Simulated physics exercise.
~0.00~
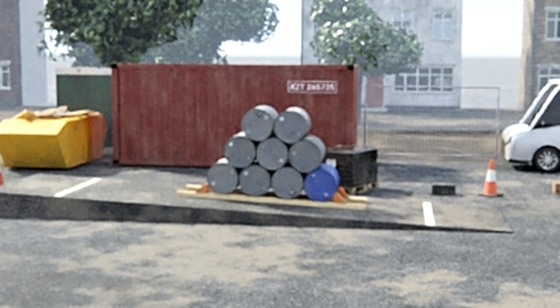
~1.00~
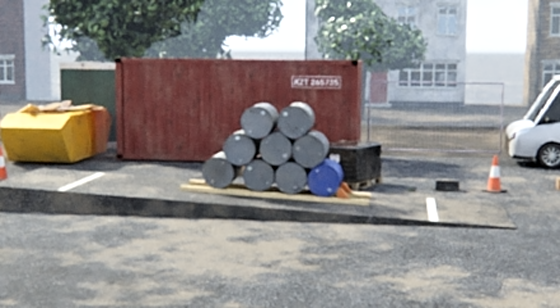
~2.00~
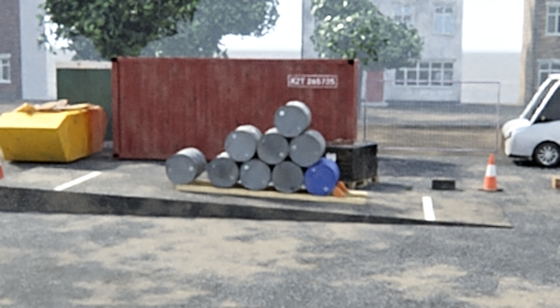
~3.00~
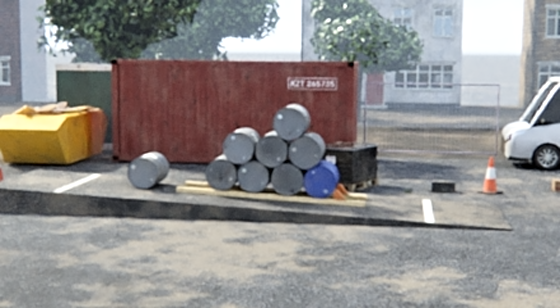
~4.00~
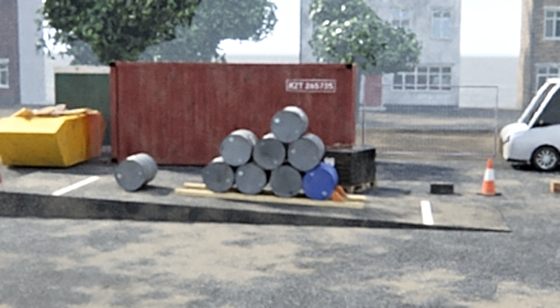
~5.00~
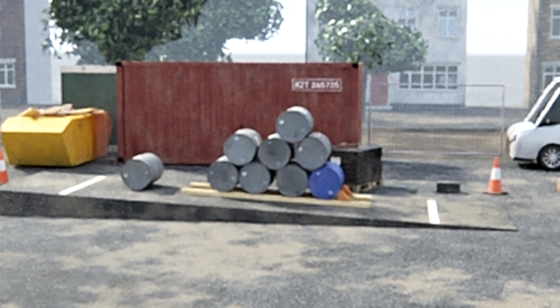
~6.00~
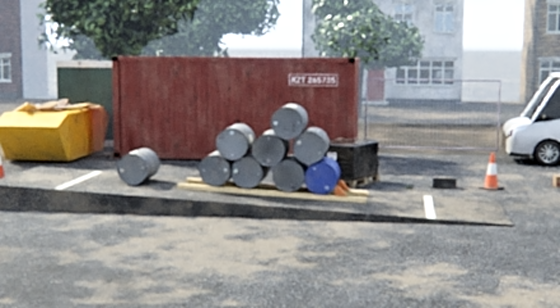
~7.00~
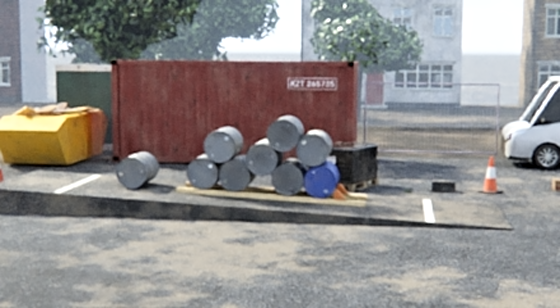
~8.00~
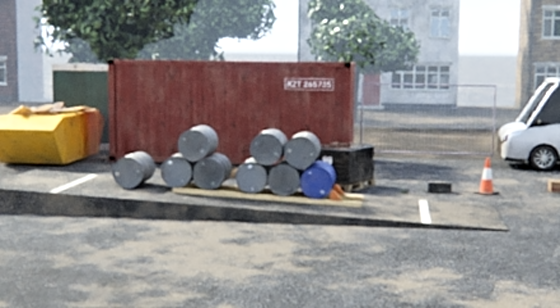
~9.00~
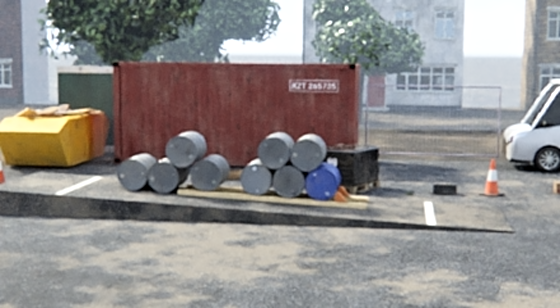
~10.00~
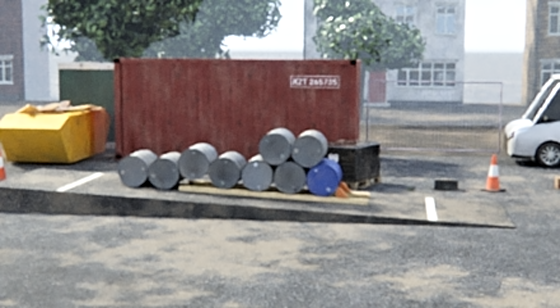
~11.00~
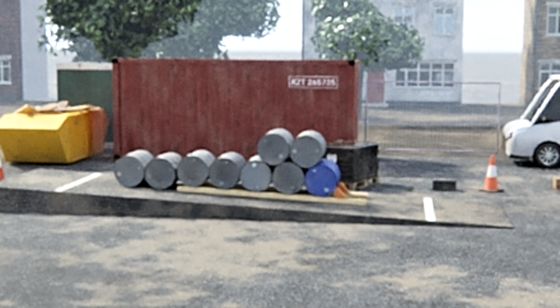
We see grey drums and one blue drum stacked on timbers before a red container. A grey drum rolls down off the left side and stops on the ground, then the stack slumps leftward into a long low row, two drums still on top and the blue one unmoved at the right.
